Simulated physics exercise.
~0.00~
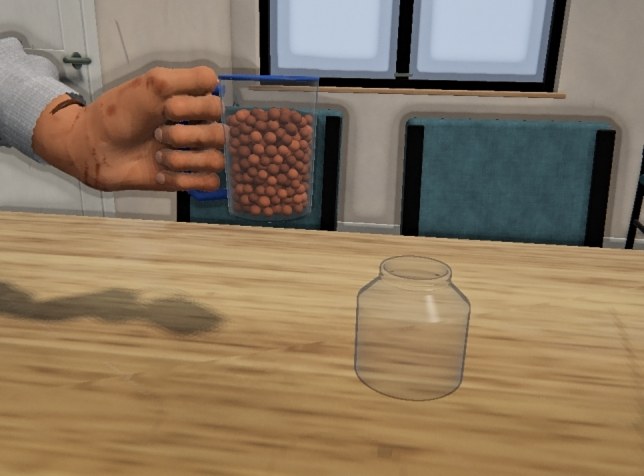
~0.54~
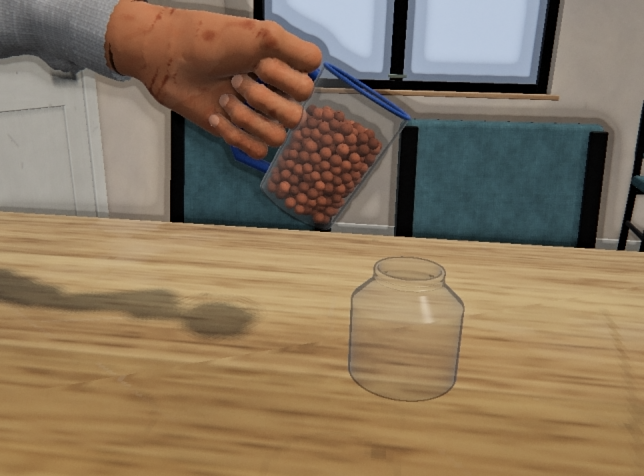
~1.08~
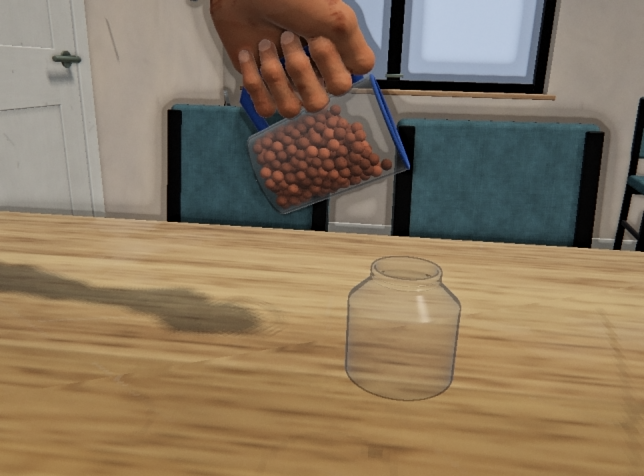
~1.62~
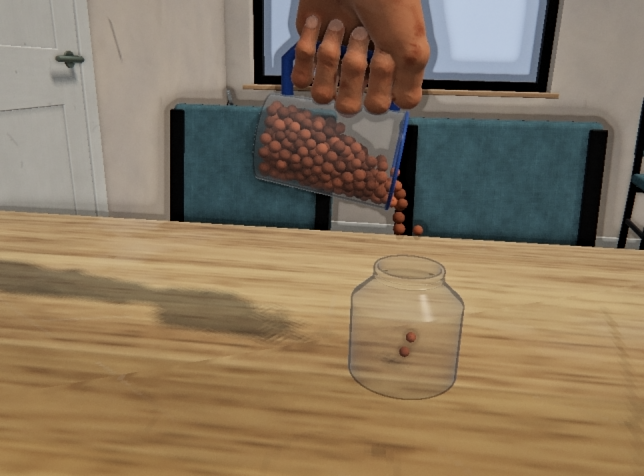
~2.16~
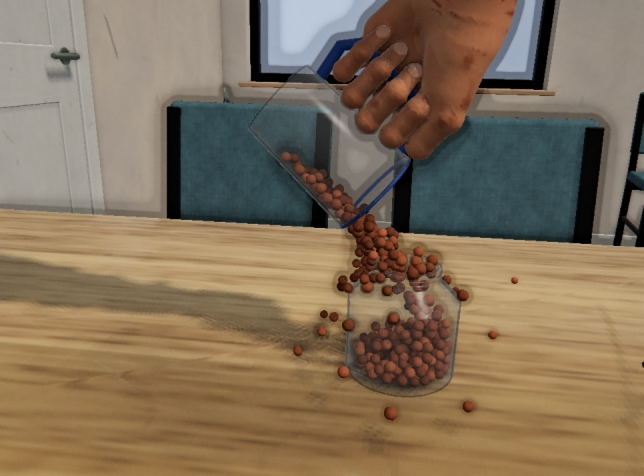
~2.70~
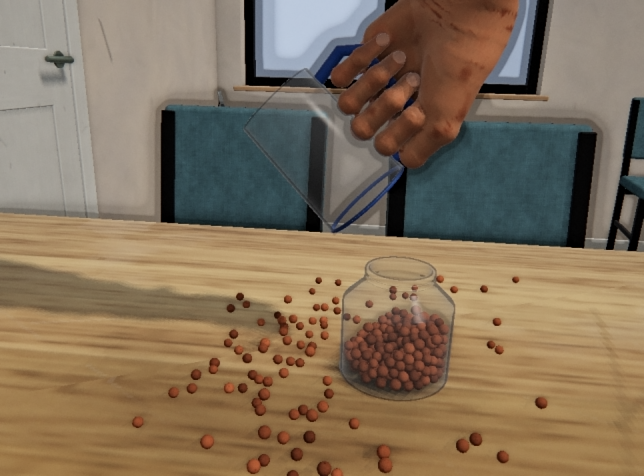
On a light wooden table in a room with teal chairs and a window behind, an empty glass jar stands open. A hand holds a clear, blue-rimmed cup full of small reddish-brown balls upright to the upper left, then moves it right while tipping it. Once the cup lies on its side near the jar, the first balls drop from its rim. The hand tips it further, and balls pour in a thick stream, some bouncing off around the jar. Finally the cup hangs empty, most balls rest inside the jar, and the others lie scattered across the tabletop.
